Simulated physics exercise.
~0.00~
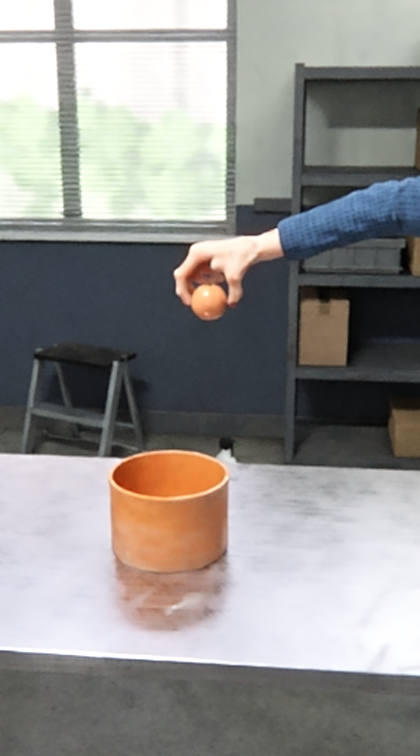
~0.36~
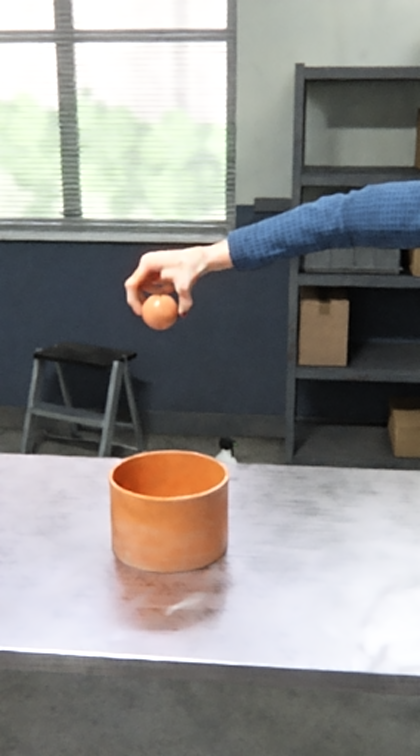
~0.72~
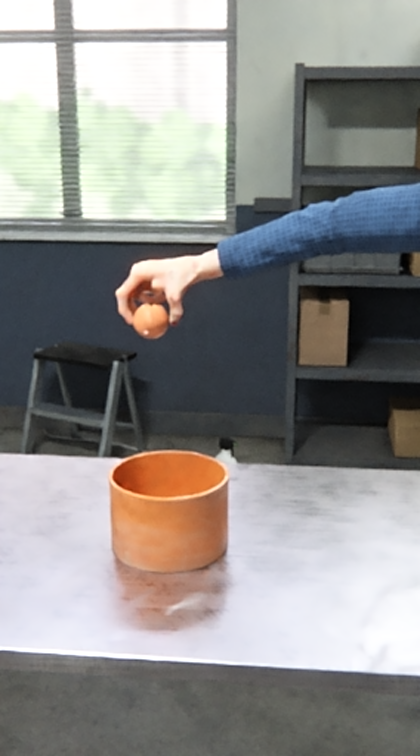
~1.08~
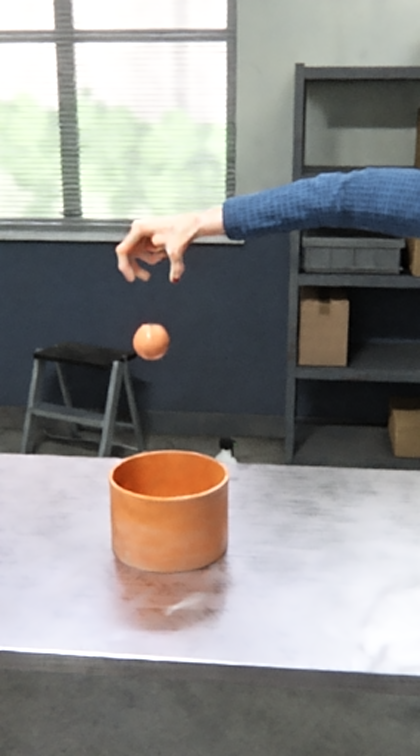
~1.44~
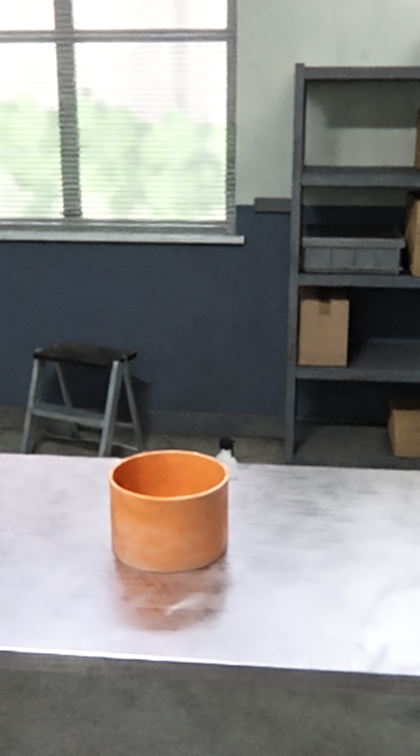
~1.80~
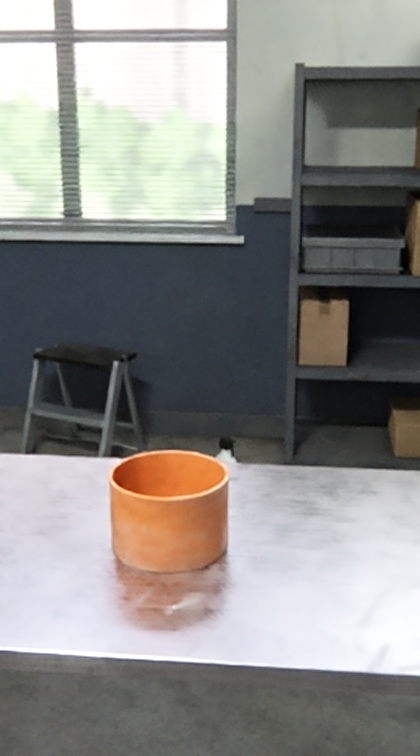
A hand in a blue sleeve reaches in from the right, holding a small orange tomato high above a wide, round orange container on a pale, shiny table. The still, slightly raised view also takes in a bright window at upper left, a dark step stool below it and grey shelves with boxes at right. The hand carries the tomato left, then shifts slightly farther left and down. The fingers open, and the tomato drops toward the container as the hand begins to draw back. At the end, the arm is gone and the tomato rests out of sight inside the container.
